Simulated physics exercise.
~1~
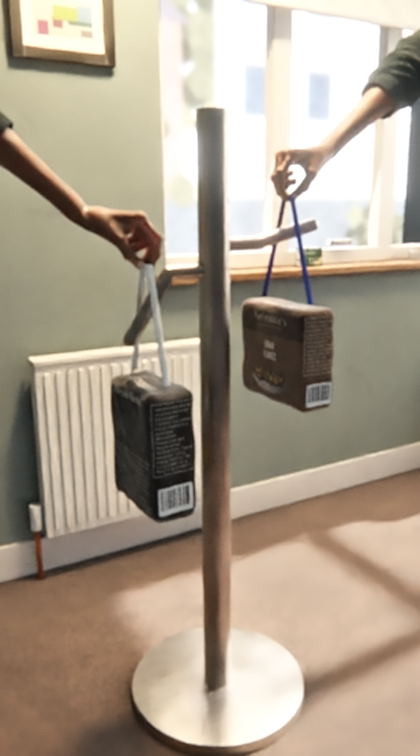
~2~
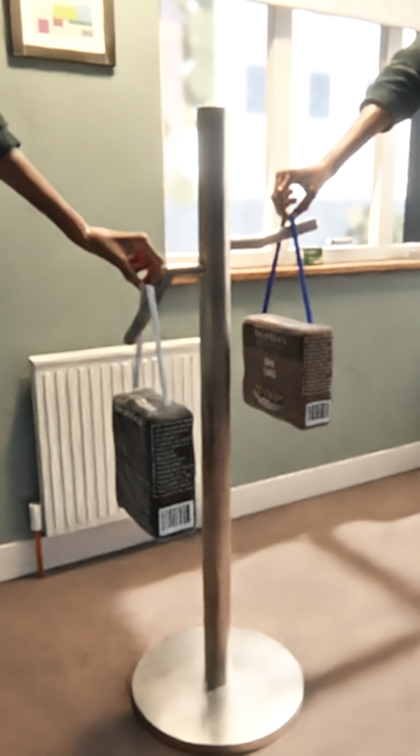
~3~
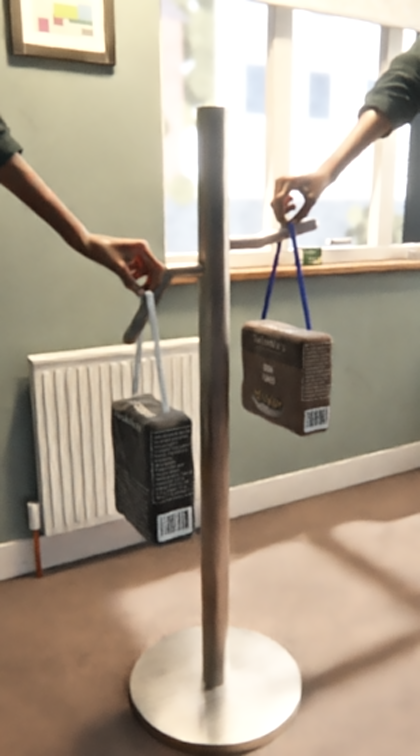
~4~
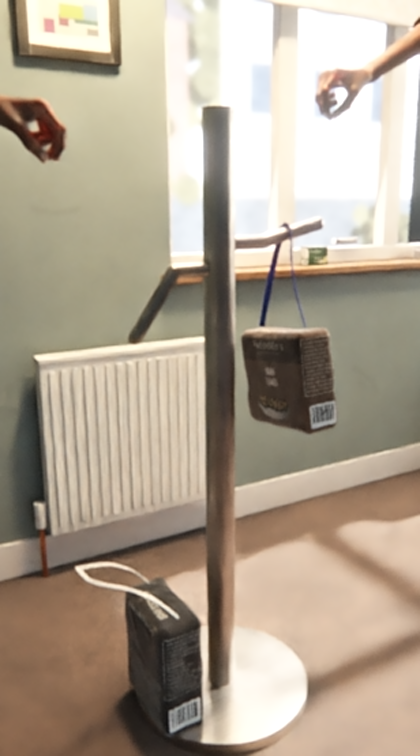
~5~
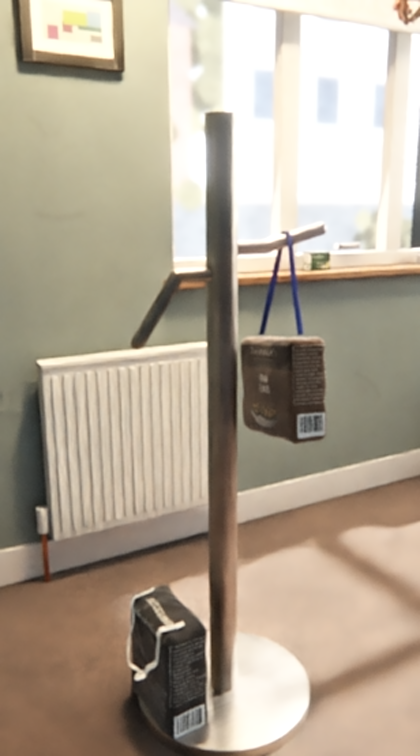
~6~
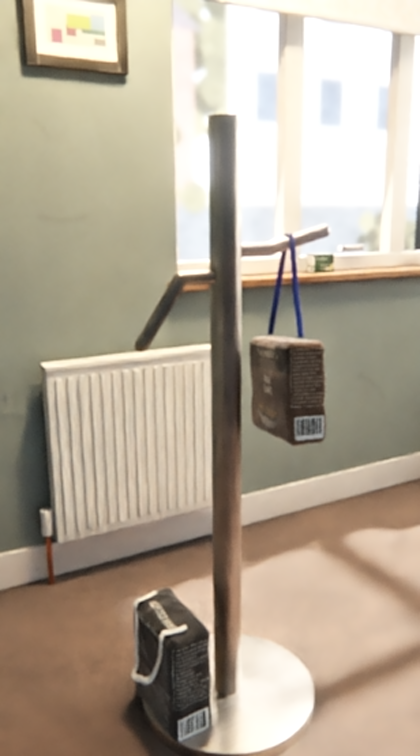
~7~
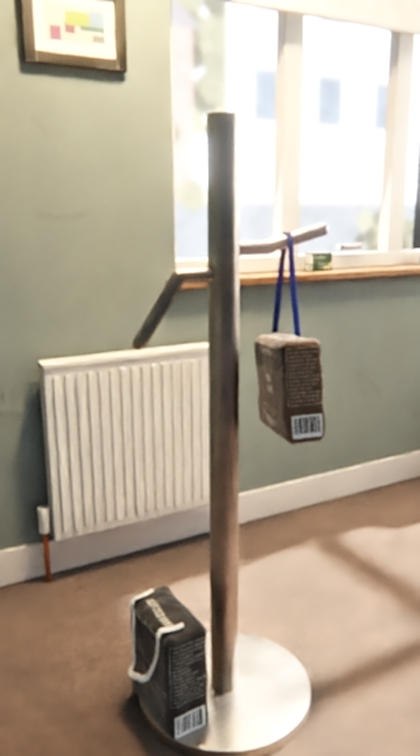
Two hands lowering looped packages onto a post's pegs and letting go, the black one dropping to its base, the brown one staying hung.
